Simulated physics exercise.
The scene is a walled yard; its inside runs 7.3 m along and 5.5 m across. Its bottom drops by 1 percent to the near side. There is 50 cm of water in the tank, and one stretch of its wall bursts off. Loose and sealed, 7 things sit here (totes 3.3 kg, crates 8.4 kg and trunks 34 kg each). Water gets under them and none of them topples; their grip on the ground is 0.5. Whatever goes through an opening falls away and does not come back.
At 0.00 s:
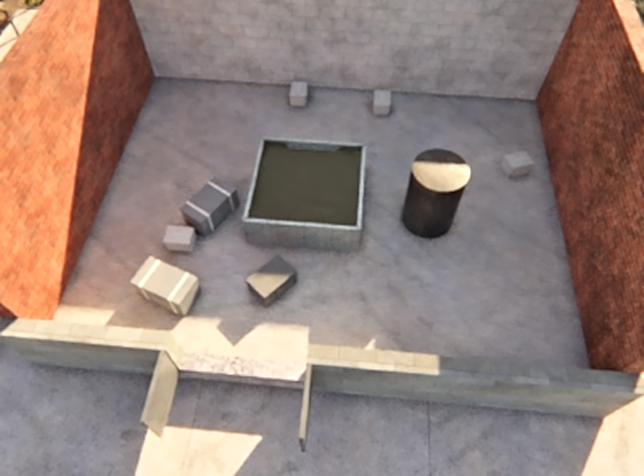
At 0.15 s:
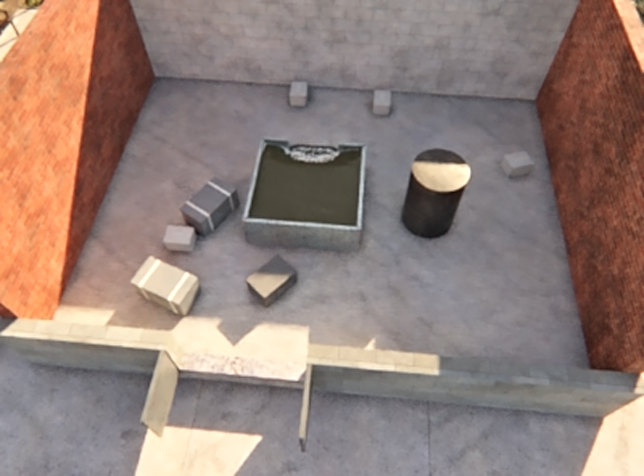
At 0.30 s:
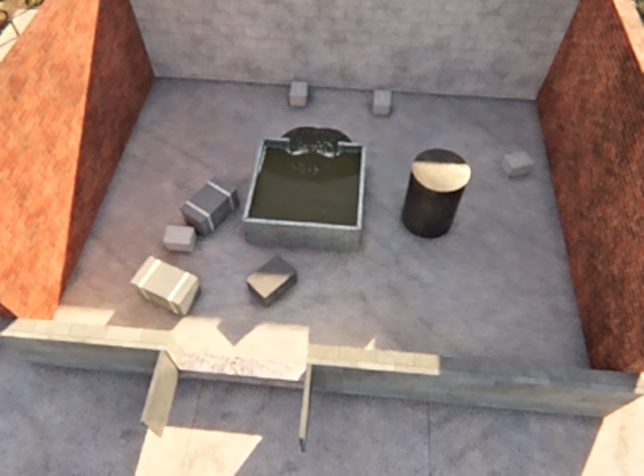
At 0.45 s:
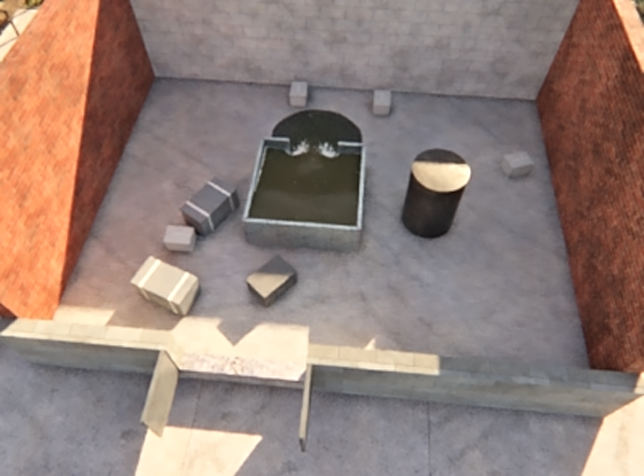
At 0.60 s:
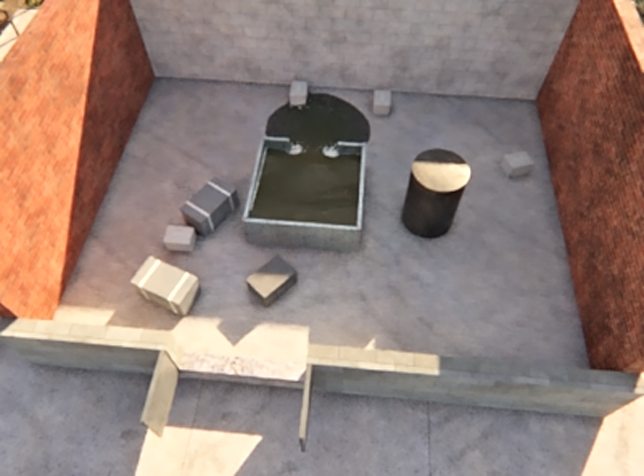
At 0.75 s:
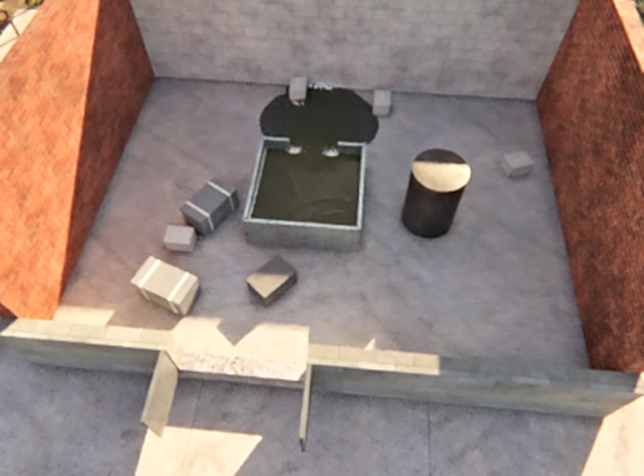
Dark water pouring through a gap in the tank's far wall, spreading across the walled yard floor and around two small boxes.
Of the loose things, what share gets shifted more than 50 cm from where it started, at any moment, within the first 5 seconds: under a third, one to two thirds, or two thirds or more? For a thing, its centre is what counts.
Central band.
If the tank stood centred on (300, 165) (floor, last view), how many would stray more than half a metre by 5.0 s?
3.
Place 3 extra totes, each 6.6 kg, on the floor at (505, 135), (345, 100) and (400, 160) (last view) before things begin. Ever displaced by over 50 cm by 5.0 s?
In the order asked: Above the mark; above the mark; below the mark.
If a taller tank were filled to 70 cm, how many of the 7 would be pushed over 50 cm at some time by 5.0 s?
In that case the number is 3.
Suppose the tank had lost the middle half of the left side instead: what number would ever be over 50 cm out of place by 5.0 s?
3.
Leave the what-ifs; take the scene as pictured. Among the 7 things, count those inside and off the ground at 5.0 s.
3 at that moment.
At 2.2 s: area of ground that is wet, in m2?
Flooded: Near 11.5 m2.
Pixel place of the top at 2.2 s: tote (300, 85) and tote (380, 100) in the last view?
Around (231, 76) and (472, 99).
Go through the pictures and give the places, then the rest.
A tote at (299, 89) rests on the ground; a tote at (382, 98) rests on the ground; 2.6 m2 under water; 0 of 7 have shifted, in the first picture.
A tote at (299, 89), on the bottom; a tote at (382, 98) rests on the ground; 3.0 m2 under water; 0 of 7 have shifted, in the second picture.
A tote at (299, 89), on the bottom; a tote at (382, 98), on the bottom; 3.6 m2 under water; 0 of 7 have shifted, in the third picture.
A tote at (299, 89), on the bottom; a tote at (382, 98) rests on the ground; water covers 4.3 m2; 0 of 7 have shifted, in the fourth picture.
A tote at (299, 88) rests on the ground; a tote at (382, 98) rests on the ground; water covers 5.0 m2; 0 of 7 have shifted, in the fifth picture.
A tote at (298, 84) rests on the ground, 13 cm from its start; a tote at (382, 98) rests on the ground; 5.8 m2 under water; 1 of 7 have shifted, in the sixth picture.
After 1.1 s 0 of 7 are over 50 cm from their spots; 1 afloat.
After 2.2 s 2 of 7 are over 50 cm from their spots; 2 afloat.
After 3.5 s 2 of 7 are over 50 cm from their spots; 2 afloat.
After 5.0 s 3 of 7 are over 50 cm from their spots, and 3 have been at some point; 3 afloat.
